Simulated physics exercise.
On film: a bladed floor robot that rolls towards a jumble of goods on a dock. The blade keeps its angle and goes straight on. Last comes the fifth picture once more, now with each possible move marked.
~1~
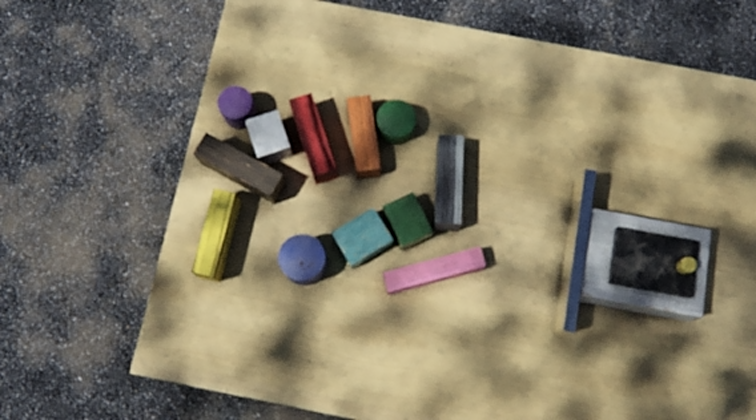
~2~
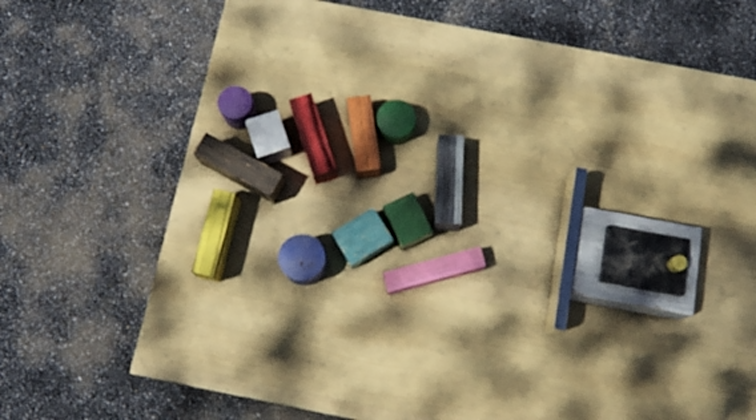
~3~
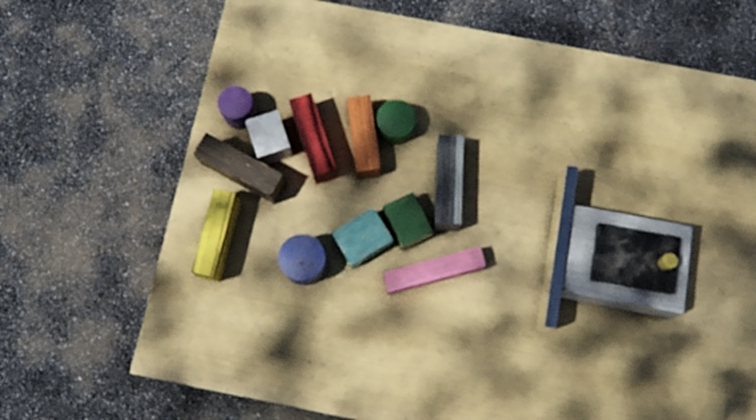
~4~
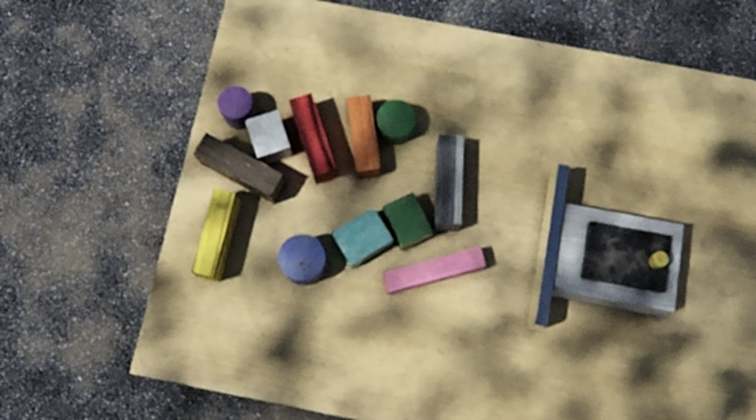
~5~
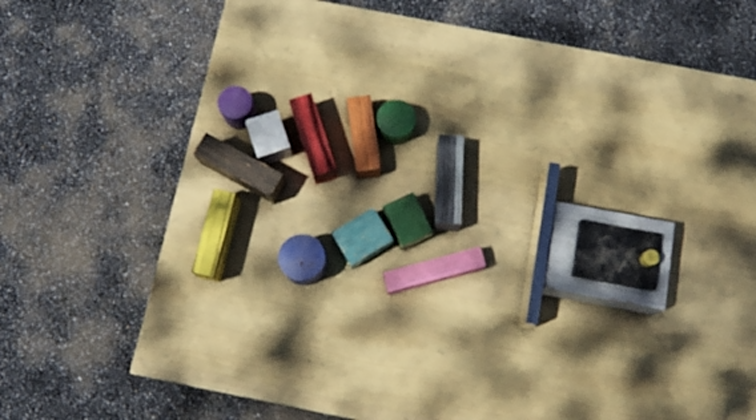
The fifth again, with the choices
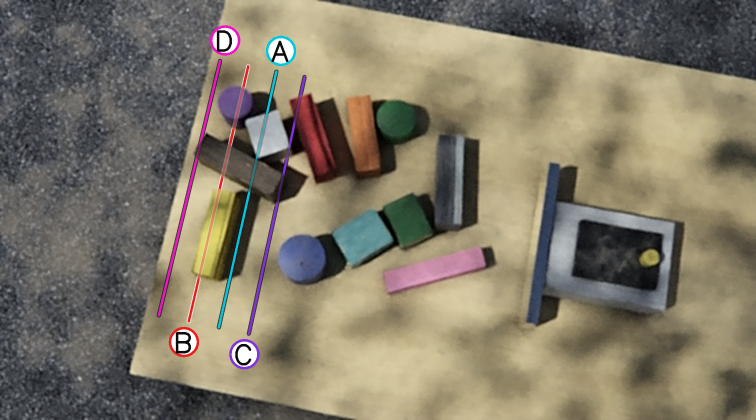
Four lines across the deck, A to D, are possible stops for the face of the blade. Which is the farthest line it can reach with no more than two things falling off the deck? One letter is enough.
Line C.
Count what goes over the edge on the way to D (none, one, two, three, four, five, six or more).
By then, six or more.
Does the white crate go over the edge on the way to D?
By then, yes.
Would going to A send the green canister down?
No.
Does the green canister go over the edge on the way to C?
By then, no.
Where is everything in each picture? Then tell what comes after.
The first frame shows red stick (314, 139); pink stick (434, 271); yellow stick (217, 236).
The second frame shows robot (639, 259); white crate (269, 138).
The third frame shows robot (629, 257); green crate (407, 222).
The fourth frame shows robot (620, 256); green canister (396, 122).
The fifth frame shows robot (611, 254); grey stick (449, 183); purple canister (237, 108); orange stick (364, 137).
On the marked copy, A at (249, 195); B at (220, 189); C at (278, 201); D at (191, 184).
Following C. Soon after the start, robot (513, 235); pink stick (389, 271); grey stick (435, 178).
Later, robot (416, 216); white crate (259, 138); green canister (336, 90).
In the end, robot (343, 202); black bar (184, 159); purple canister (206, 90); none fallen.
As for the rest, A drops four; B drops five; D drops eight.
